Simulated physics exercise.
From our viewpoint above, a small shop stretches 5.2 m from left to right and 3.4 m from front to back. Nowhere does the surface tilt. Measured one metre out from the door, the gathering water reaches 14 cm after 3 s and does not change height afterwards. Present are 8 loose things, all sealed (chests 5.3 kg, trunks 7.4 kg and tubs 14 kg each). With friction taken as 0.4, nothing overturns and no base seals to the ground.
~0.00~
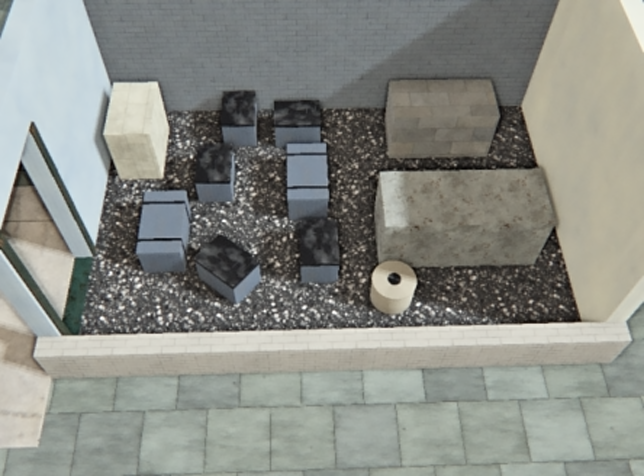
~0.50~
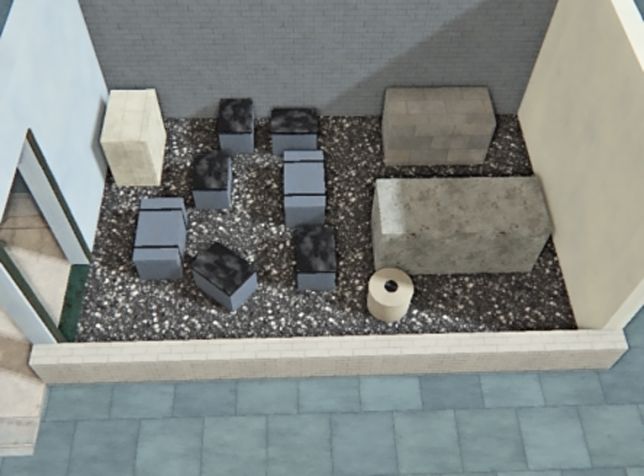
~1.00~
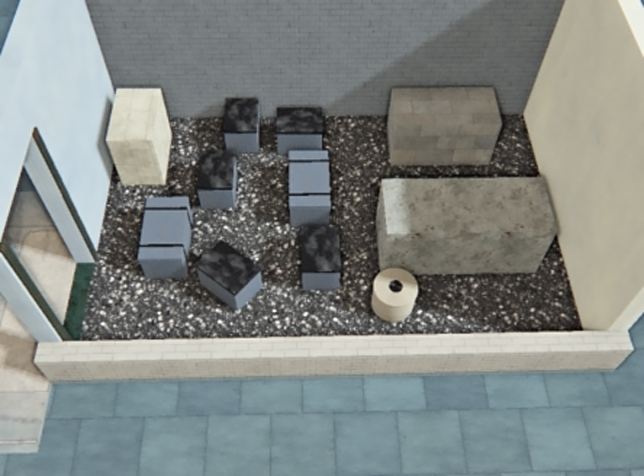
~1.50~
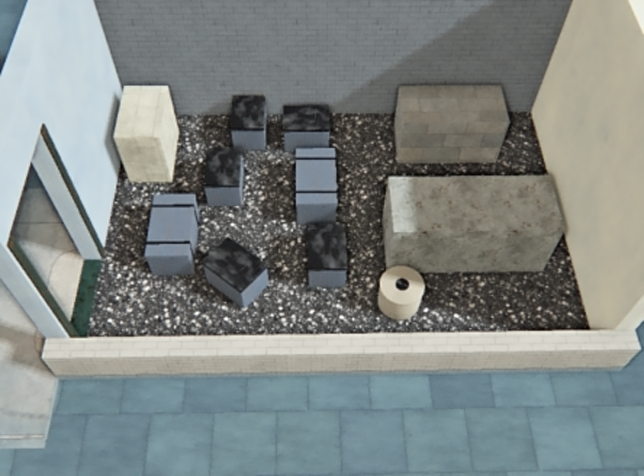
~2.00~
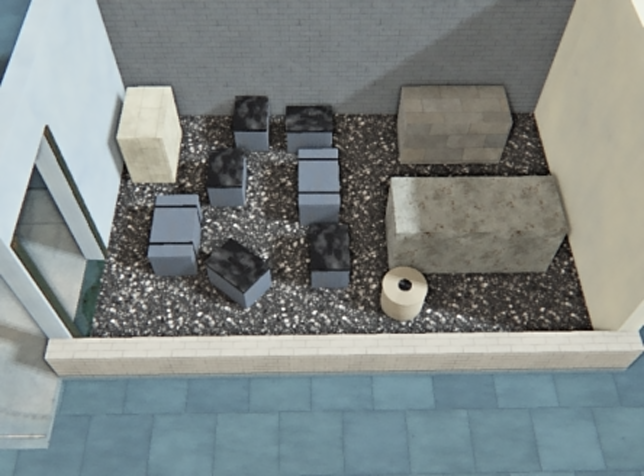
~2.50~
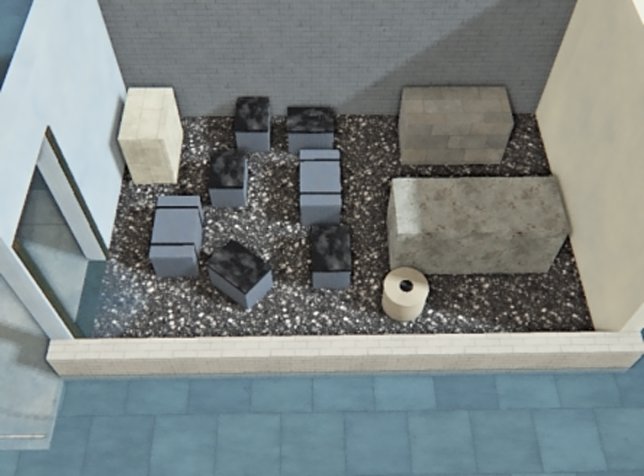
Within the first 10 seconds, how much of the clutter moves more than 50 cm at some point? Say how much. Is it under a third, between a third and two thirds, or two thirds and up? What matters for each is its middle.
I expect the share that gets shoved will be in the middle band.
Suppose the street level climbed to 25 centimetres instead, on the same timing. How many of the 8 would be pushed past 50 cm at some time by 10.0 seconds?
Count under that change: 8.
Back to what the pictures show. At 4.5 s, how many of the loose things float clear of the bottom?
The number is 1.
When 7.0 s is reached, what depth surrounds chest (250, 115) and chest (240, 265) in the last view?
I'd estimate 1 cm for the first and 5 cm for the second.
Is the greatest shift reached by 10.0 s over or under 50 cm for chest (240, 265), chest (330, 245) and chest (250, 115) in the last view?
In turn: Above the mark, above the mark, below the mark.
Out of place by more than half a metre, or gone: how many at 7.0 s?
At that moment it comes to 4.
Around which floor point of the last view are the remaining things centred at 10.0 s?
It works out to somewhere near (320, 168) on the floor.
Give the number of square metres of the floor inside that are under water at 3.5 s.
Around 2.0 m2 of it.
After 3.5 s 0 of 8 are over 50 cm from their spots; 0 afloat.
After 4.5 s 1 of 8 are over 50 cm from their spots; 1 afloat.
After 7.0 s 4 of 8 are over 50 cm from their spots; 3 afloat.
After 10.0 s 4 of 8 are over 50 cm from their spots, and 4 have been at some point; 6 afloat.
